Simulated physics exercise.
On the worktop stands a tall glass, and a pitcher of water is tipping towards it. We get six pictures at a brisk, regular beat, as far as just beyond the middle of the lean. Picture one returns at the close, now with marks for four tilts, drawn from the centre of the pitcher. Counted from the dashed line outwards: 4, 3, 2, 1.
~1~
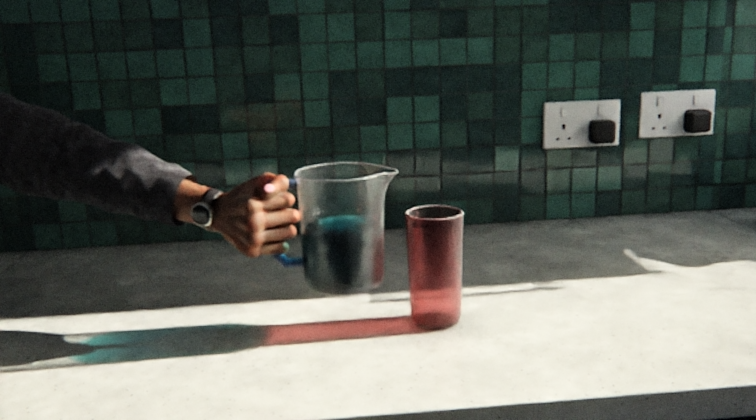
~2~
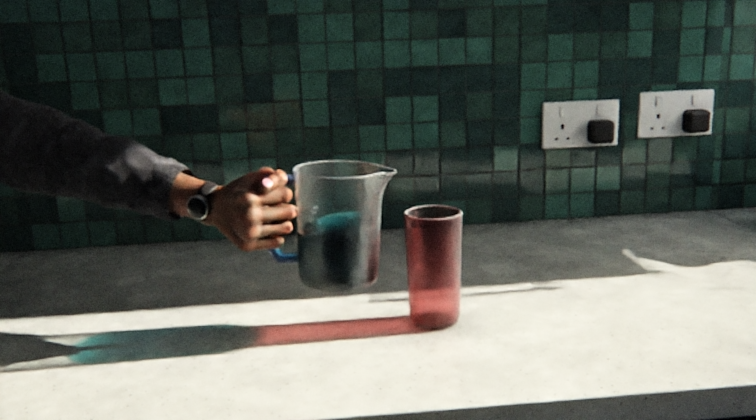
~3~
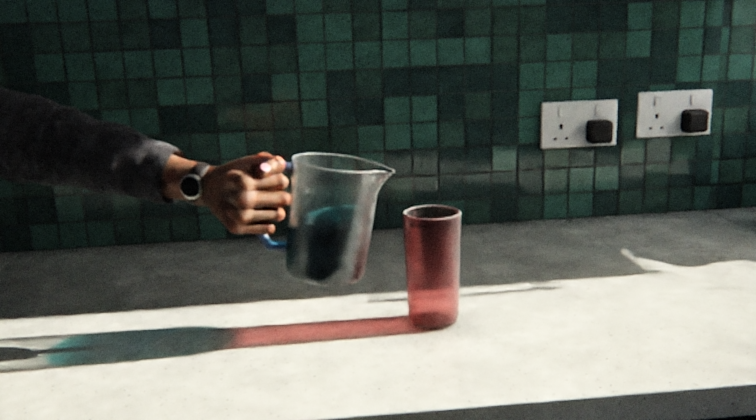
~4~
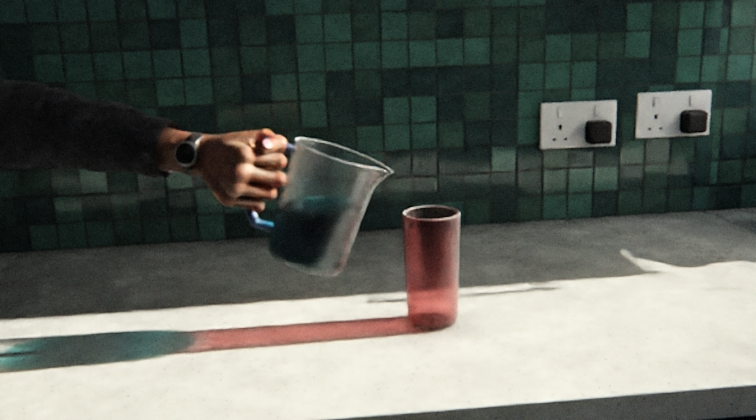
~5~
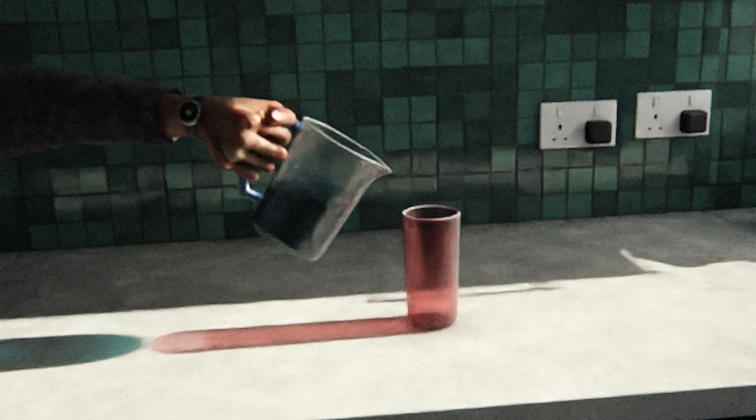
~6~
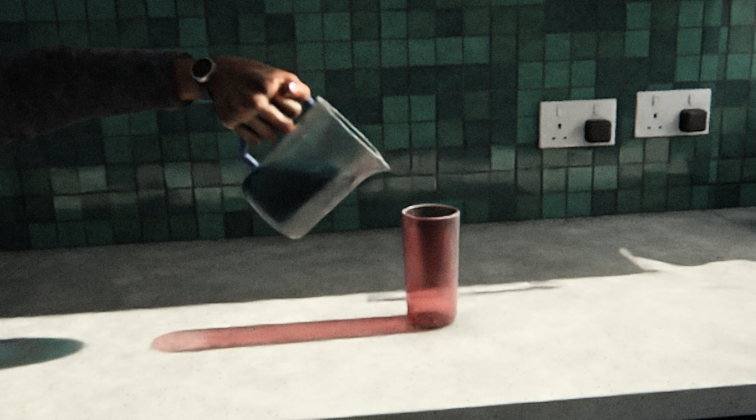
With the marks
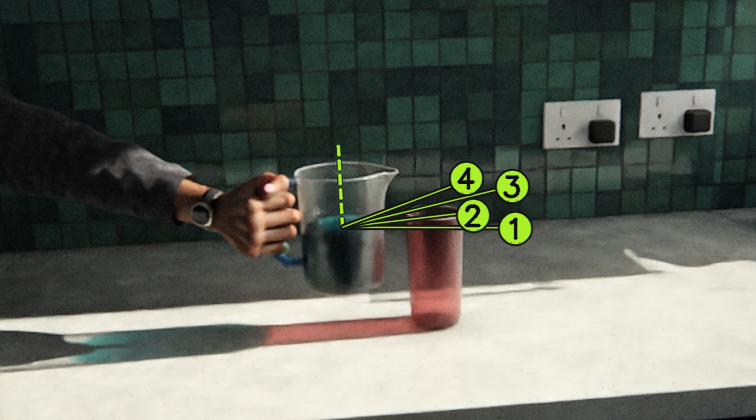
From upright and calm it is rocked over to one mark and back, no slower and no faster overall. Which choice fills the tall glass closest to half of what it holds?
The best tilt is 4.
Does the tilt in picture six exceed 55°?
No.
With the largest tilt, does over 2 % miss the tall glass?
Yes.
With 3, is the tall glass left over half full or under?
Over half.
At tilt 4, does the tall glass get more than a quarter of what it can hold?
Yes.
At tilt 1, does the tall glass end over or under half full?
Over.
On the marked copy, 1 at (498, 227); 2 at (456, 213); 3 at (496, 189); 4 at (450, 186).
Choosing 1, the tall glass ends with about 83 % of what it can hold; 21 % of the water is spilt.
Choosing 2, the tall glass ends with about 78 % of what it can hold; 12 % of the water is spilt.
Choosing 3, the tall glass ends with about 73 % of what it can hold.
Choosing 4, the tall glass ends with about 52 % of what it can hold.
